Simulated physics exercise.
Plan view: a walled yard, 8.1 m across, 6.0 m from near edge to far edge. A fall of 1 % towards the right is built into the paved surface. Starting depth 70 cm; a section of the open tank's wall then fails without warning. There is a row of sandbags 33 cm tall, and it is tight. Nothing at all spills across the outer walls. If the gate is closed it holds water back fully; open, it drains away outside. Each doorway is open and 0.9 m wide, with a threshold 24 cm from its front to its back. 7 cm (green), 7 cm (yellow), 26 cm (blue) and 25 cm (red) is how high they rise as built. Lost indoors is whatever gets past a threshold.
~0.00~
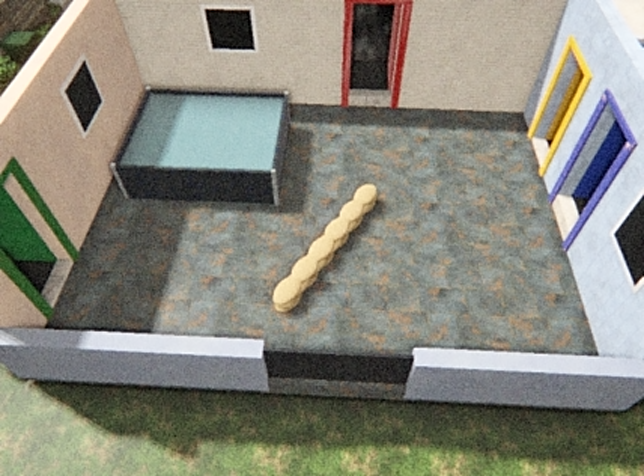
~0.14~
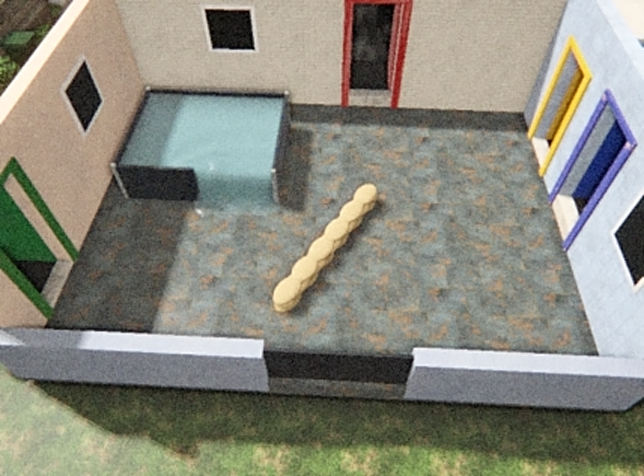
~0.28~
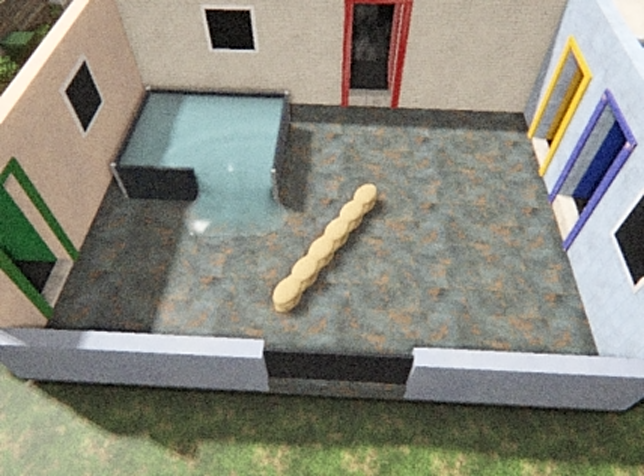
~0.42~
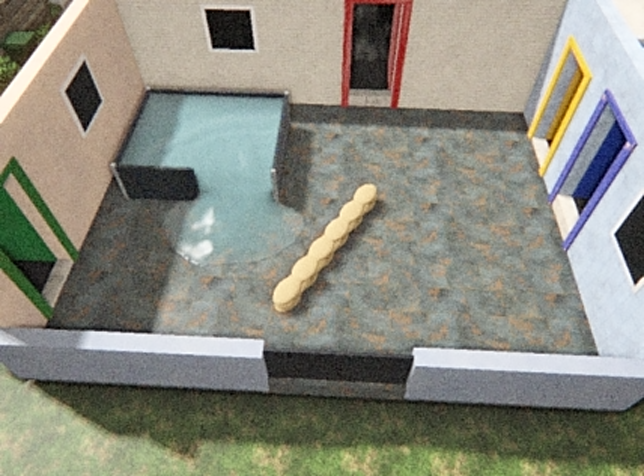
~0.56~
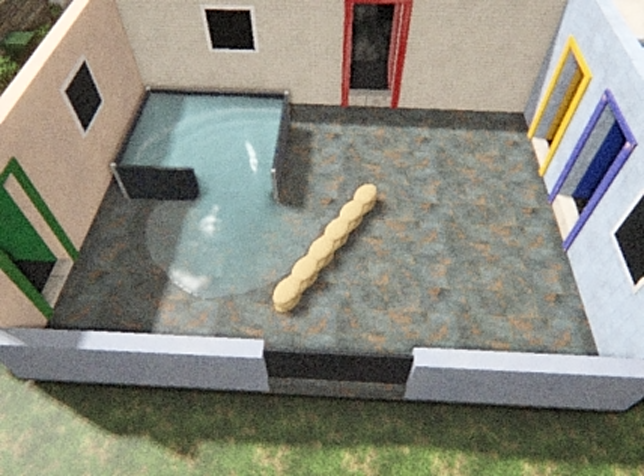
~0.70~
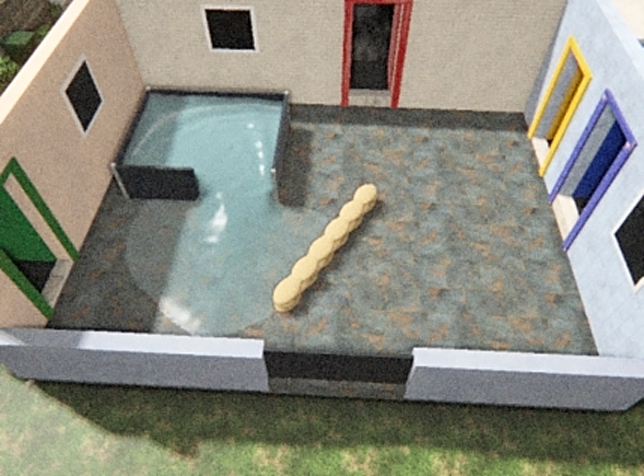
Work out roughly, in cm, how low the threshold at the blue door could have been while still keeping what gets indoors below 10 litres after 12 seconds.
No lower than about 7 cm.
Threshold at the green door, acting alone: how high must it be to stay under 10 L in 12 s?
For green: Close to 24 cm.
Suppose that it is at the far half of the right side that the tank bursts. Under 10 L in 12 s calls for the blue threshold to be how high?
The answer is some 18 cm.
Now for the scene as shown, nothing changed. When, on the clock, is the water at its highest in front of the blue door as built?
I'd guess close to 5.0 seconds.
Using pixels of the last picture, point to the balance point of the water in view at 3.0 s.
The water is centred around (220, 225) in the last picture's pixels.
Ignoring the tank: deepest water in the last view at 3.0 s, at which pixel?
Near pixel (46, 354).
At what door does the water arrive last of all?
Last in order comes the yellow door.
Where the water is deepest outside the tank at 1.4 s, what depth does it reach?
Up to some 43 centimetres, I'd say.
After 1.4 s water covers 20 % of the floor, deepest (43 cm) near (247, 365); it has not reached the blue door.
After 3.0 s water covers 45 % of the floor, deepest (42 cm) near (46, 354); it has not reached the blue door.
After 12.0 s water covers 95 % of the floor, deepest (14 cm) near (544, 208); 9 cm at the blue door, 0 litres in over its 26 cm threshold.
At the blue door as built, the water arrived by 4.2 s and peaked near 9 cm at 4.8 s.
Run again over the same 12 s with other heights there, 18 litres in over 6 cm, 3 litres over 8 cm. The limit of 10 litres is kept from about 7 cm up.
